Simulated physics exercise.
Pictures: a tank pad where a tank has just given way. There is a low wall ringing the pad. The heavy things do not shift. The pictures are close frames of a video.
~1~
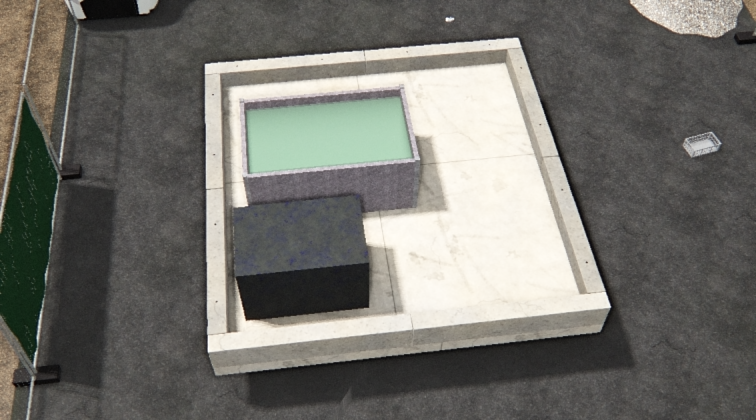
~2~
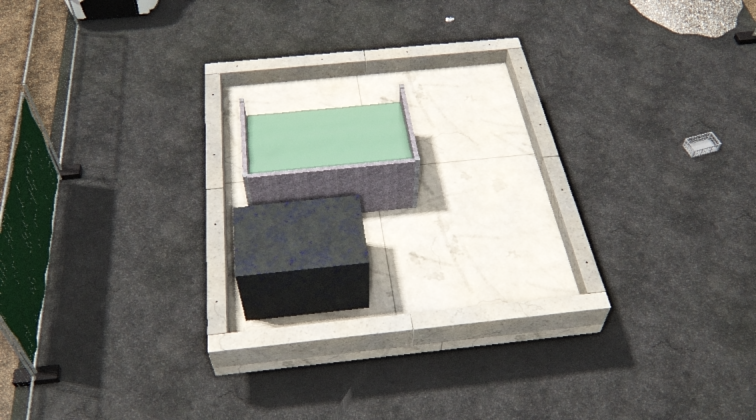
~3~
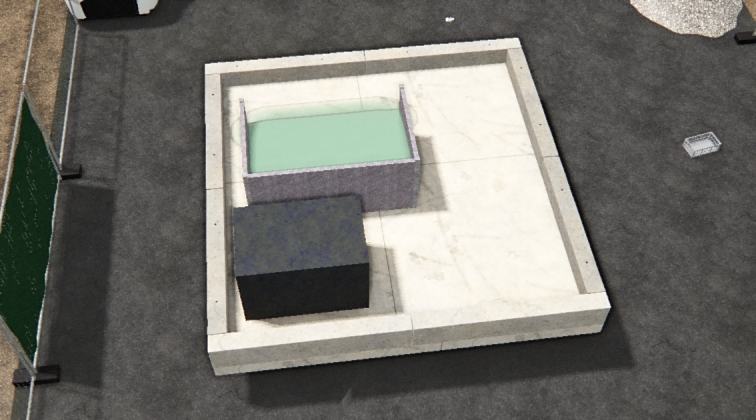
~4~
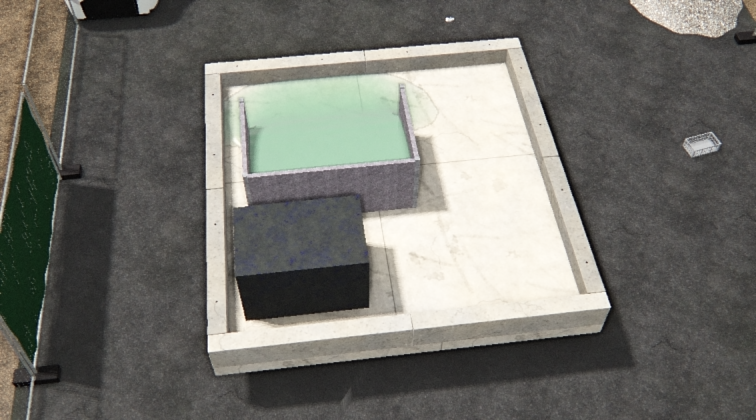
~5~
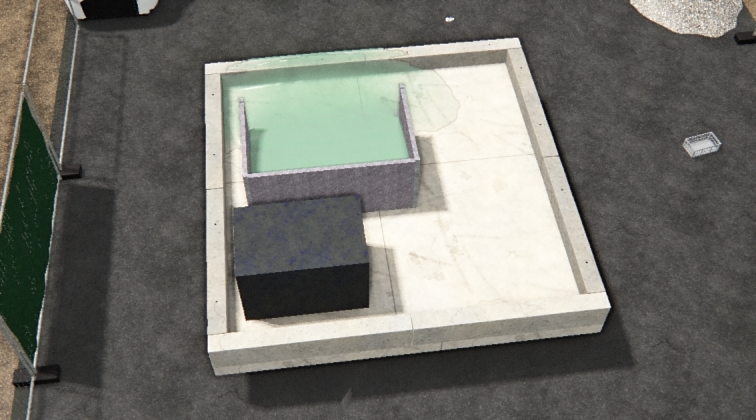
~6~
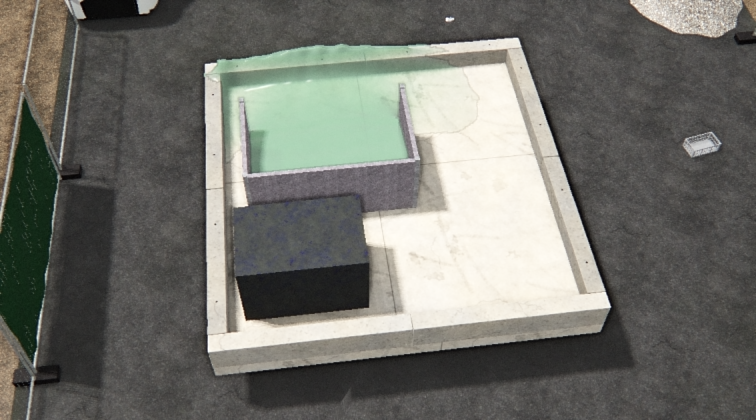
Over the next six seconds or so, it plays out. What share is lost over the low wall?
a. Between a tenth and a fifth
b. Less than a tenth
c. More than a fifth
c.
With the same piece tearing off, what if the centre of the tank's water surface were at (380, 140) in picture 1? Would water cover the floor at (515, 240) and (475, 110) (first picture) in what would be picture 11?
Result, in listed order - high and dry, waterlogged.
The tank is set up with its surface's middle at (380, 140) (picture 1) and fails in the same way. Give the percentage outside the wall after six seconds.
18 %.
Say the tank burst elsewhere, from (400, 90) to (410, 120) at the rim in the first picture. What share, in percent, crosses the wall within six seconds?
About 6 %.
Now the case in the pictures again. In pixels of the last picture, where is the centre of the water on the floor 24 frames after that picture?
Around pixel (383, 168) of the last picture.
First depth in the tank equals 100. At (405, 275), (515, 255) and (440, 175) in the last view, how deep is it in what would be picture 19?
Readings in sequence: 0, 2, 0 percent.
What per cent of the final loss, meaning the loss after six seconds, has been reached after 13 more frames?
My reading is near 100 per cent.
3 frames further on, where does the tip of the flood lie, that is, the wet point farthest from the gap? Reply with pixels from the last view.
The farthest wet point should be near (505, 69).
A moment on, water covers 30 % of the floor; the low wall has let 5 % over.
Next, water covers 35 % of the floor; the low wall has let 15 % over.
Then, water covers 50 % of the floor; the low wall has let 25 % over.
Later, water covers 75 % of the floor; the low wall has let 25 % over.
In the end, water covers 80 % of the floor; the low wall has let 25 % over.
